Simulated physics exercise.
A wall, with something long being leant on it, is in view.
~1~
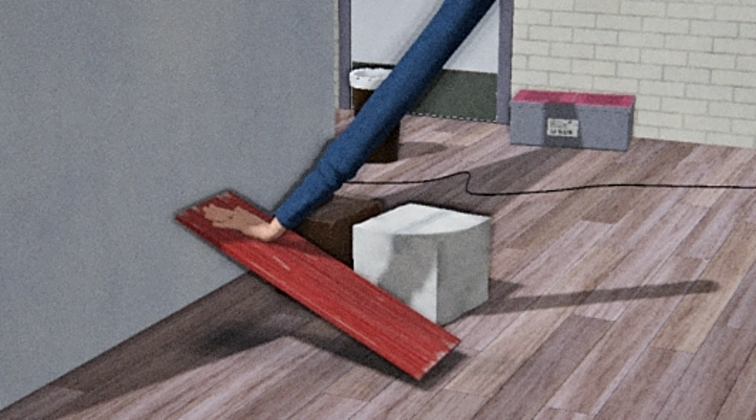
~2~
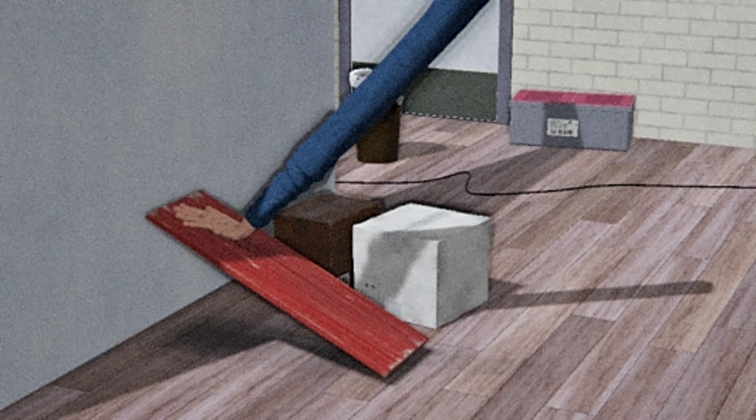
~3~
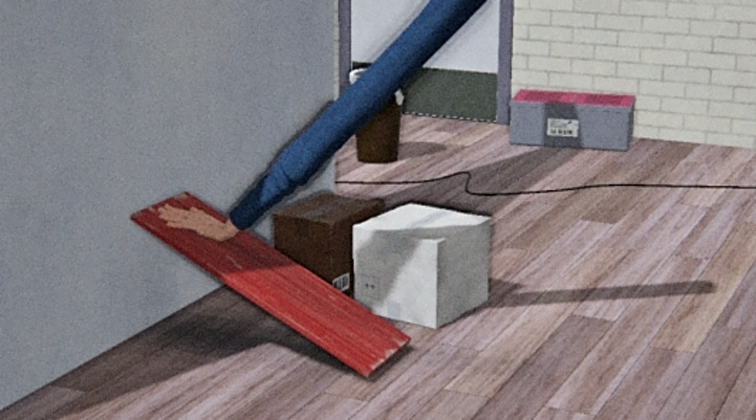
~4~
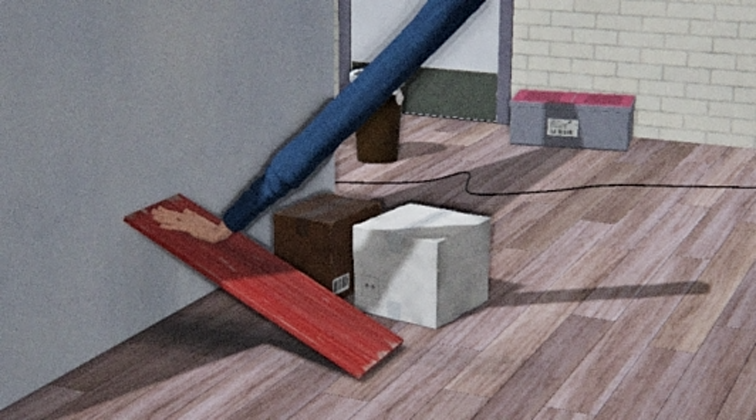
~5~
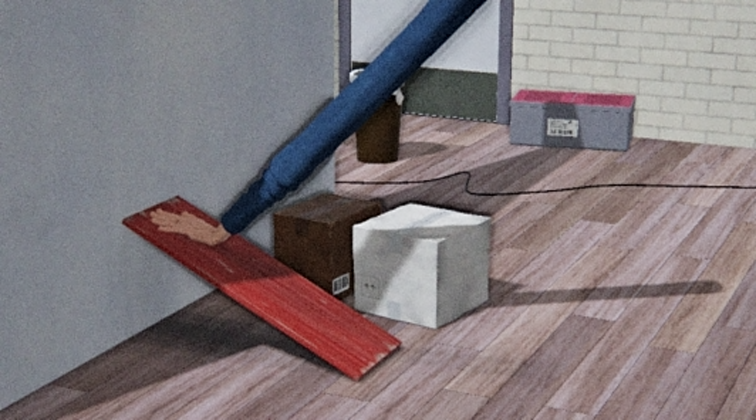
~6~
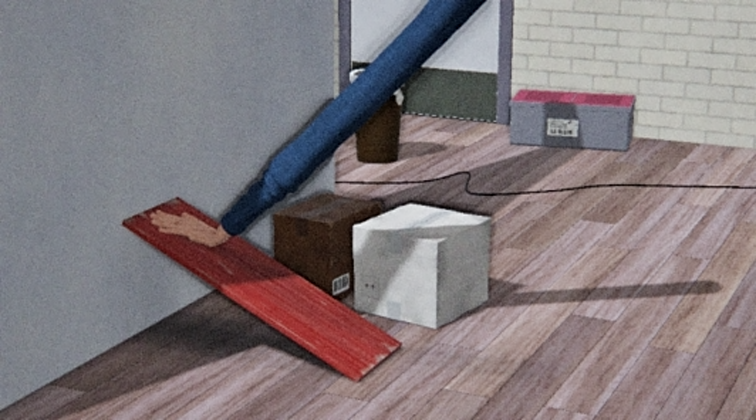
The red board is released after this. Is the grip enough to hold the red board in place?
No: My guess is it budges.
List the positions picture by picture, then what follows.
On its way; red board (318, 280), in the first frame.
On its way; red board (287, 278); brown box (328, 247), in the second frame.
On its way; red board (271, 279); brown box (328, 247), in the third frame.
On its way; red board (264, 281); brown box (328, 247), in the fourth frame.
Leant on the wall, still held; red board (262, 283); brown box (328, 247), in the fifth frame.
Leant on the wall, still held; red board (262, 284); brown box (328, 247), in the sixth frame.
Then, 0.30 s on from there, red board sunk by 8° near (269, 302).
Then, 0.40 s on from there, red board sunk by 20° near (275, 331).
In the end, moved from the start, red board; the other 2 unmoved. At the end, from the last picture's camera, red board near (277, 344). The board gives way.
